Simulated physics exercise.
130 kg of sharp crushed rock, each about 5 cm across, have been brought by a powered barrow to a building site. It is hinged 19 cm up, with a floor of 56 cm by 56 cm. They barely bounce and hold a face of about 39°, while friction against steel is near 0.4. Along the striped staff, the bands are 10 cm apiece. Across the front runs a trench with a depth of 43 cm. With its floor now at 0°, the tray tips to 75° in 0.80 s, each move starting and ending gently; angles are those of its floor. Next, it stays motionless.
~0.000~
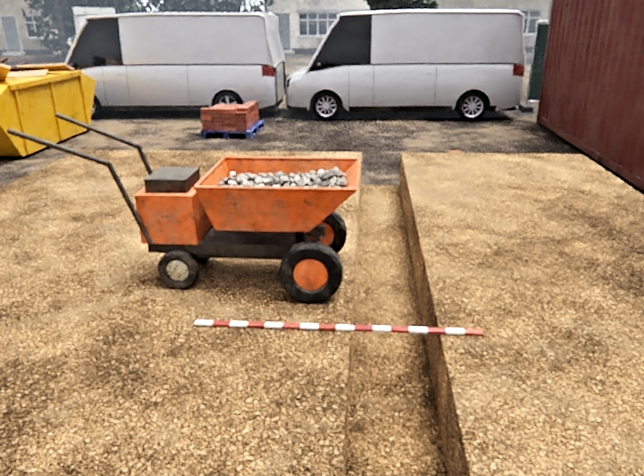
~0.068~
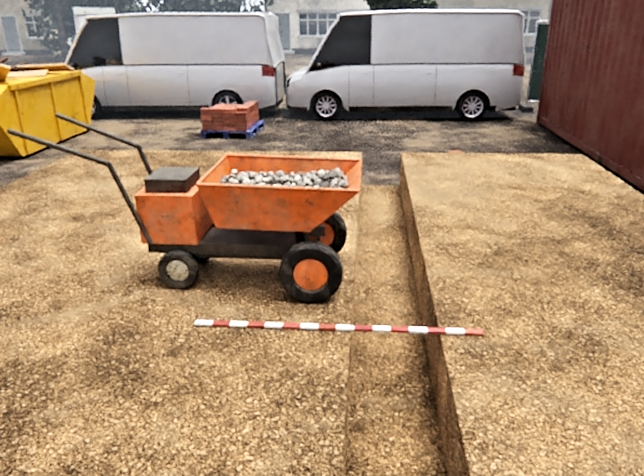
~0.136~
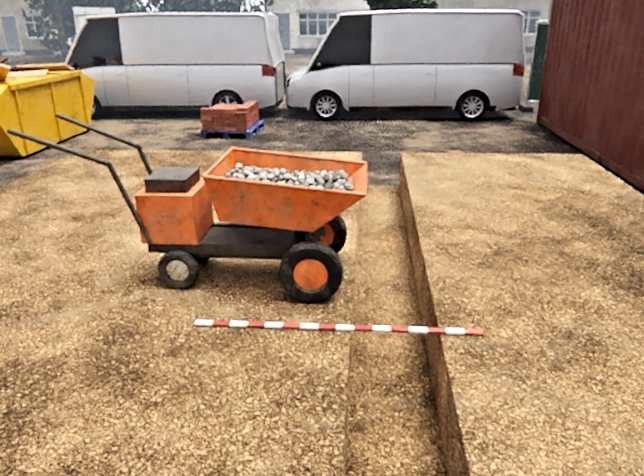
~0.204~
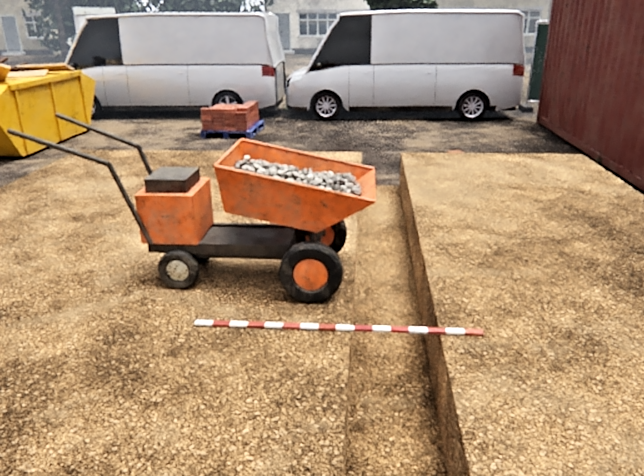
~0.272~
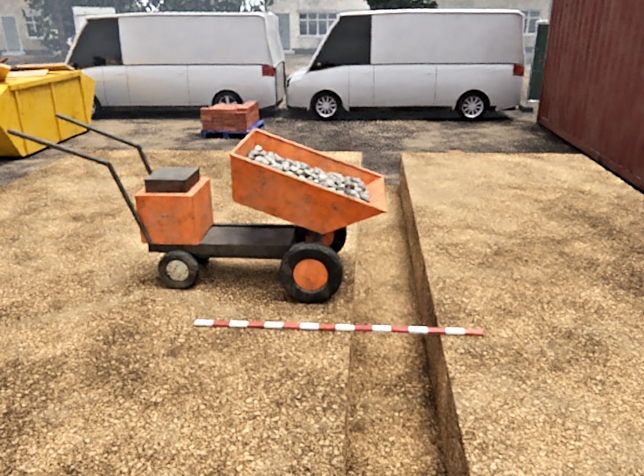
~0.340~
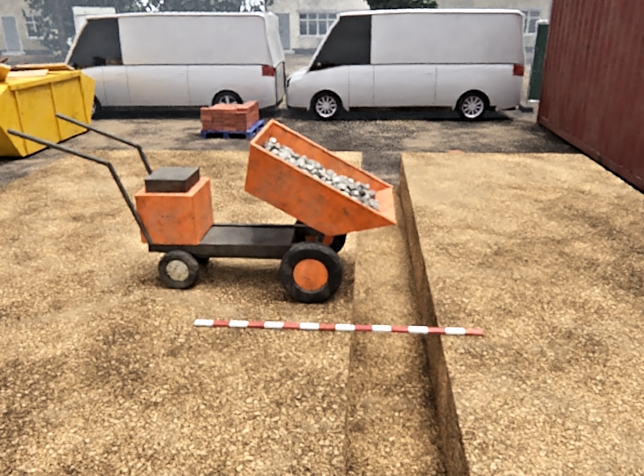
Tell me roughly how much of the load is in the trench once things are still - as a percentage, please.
I would put it at 59 %.
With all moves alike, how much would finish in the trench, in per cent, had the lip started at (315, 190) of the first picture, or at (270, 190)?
About 100 per cent from the first spot, about 60 from the second.
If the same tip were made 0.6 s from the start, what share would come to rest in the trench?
Estimate: About 50 %.
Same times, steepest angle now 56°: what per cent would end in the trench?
Share in trench: Approx. 30%.
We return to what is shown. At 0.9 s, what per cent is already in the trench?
Roughly 20 percent of the load.
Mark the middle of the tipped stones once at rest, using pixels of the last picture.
Centre estimate: Around (422, 321).
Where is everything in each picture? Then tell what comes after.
The tray is at 0°, its lip at (357, 190); the top of the load is at (298, 176), in the first frame.
The tray is at 2°, its lip at (359, 191); the top of the load is at (291, 176); the stones move at 0.3 m/s on average, in the second frame.
The tray is at 6°, its lip at (366, 195); the top of the load is at (256, 173); the stones move at 0.6 m/s on average, in the third frame.
The tray is at 12°, its lip at (375, 202); the top of the load is at (254, 166); the stones move at 0.9 m/s on average, in the fourth frame.
The tray is at 20°, its lip at (386, 211); the top of the load is at (259, 156); the stones move at 1.1 m/s on average, in the fifth frame.
The tray is at 29°, its lip at (396, 224); the top of the load is at (270, 147); the stones move at 1.2 m/s on average, in the sixth frame.
After 0.6 s the floor is at 63°; 100 % in the tray; the foremost stones are at (407, 250).
After 0.9 s the floor is at 75°; 64 % in the tray, 20 % in the trench, 15 % past the trench; the foremost stones are at (467, 287).
After 1.2 s the floor is at 75°; 12 % in the tray, 45 % in the trench, 42 % past the trench; the foremost stones are at (563, 291).
After 3.2 s the floor is at 75°; 0 % in the tray, 59 % in the trench, 41 % past the trench; the foremost stones are at (601, 290).
